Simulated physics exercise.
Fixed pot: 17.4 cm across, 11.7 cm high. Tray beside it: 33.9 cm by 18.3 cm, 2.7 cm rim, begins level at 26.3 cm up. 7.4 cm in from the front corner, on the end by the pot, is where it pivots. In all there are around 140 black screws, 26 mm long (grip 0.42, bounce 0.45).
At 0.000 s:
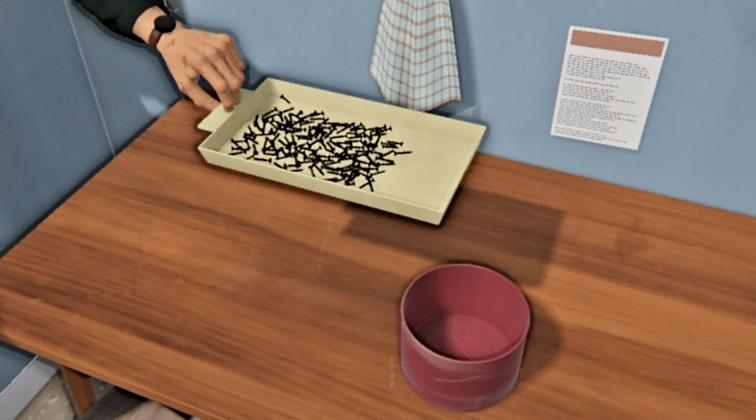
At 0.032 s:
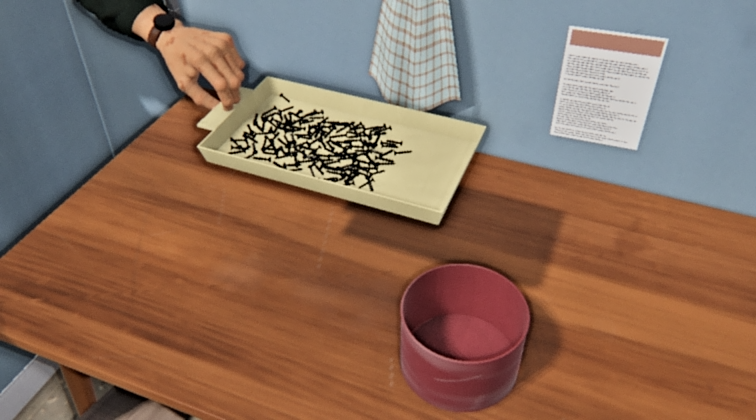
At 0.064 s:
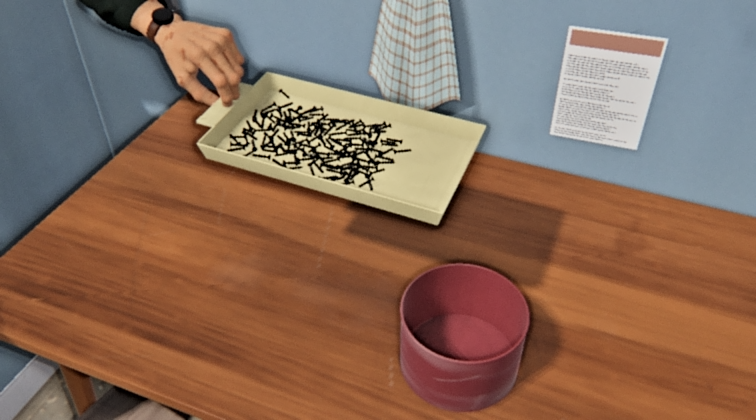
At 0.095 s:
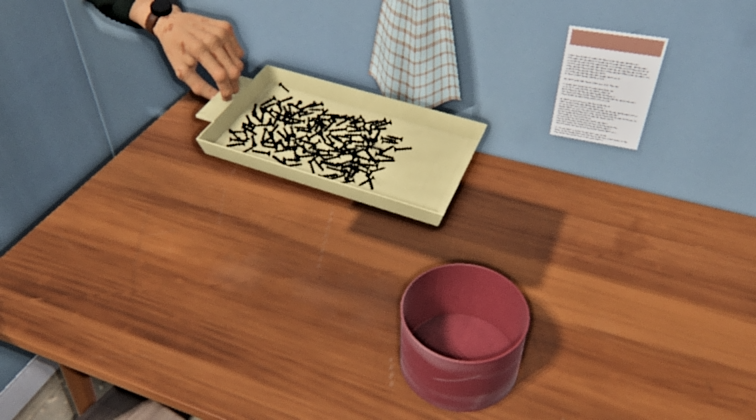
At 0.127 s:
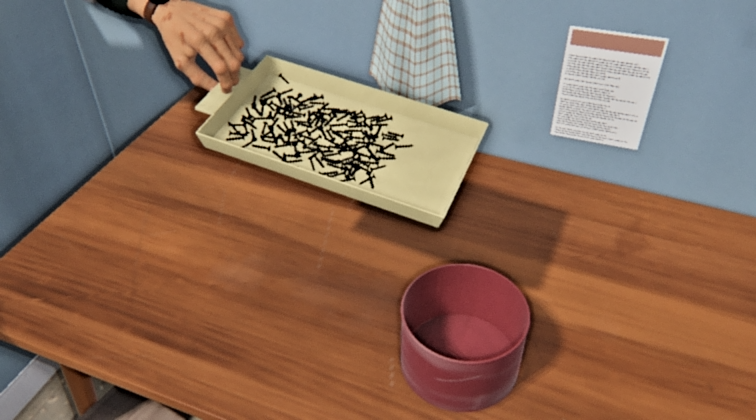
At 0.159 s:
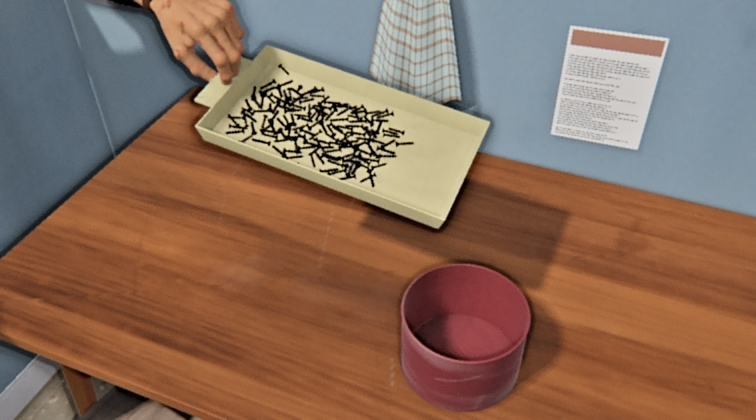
On a wooden table against a blue wall, a pale tray holding many small black screws lies flat behind a reddish pot. A hand at the tray's left end then raises that end slightly, tilting the tray gently down toward the right while the screws stay clustered in place.
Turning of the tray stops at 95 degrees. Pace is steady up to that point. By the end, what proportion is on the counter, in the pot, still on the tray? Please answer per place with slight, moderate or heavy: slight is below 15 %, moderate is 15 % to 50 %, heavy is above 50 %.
Per place: Counter slight, pot heavy, tray slight.
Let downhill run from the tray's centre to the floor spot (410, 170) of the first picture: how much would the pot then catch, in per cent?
I'd estimate about 40 %.
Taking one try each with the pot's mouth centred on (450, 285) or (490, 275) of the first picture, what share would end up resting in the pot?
Estimates: 85 in a hundred and 35 in a hundred.
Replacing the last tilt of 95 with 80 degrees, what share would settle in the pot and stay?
Around 85 %, I reckon.
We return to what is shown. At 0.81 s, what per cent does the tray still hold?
Load share: Around 60%.
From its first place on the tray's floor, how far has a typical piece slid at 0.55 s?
It has moved some 8 cm from its start.
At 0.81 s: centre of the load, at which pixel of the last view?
The middle of the load should be near (440, 242) then.
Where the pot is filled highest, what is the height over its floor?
Some 2.5 cm up.
After 0.55 s, tilt 51 degrees; the tray holds 100 %, the pot 0 %.
Then, at 0.81 s, tilt 78 degrees; the tray holds 60 %, the pot 5 %.
After 1.18 s, tilt 95 degrees; the tray holds 5 %, the pot 95 %.
By 2.0 s all is still; counter 0 %, pot 100 %, tray 0 %.
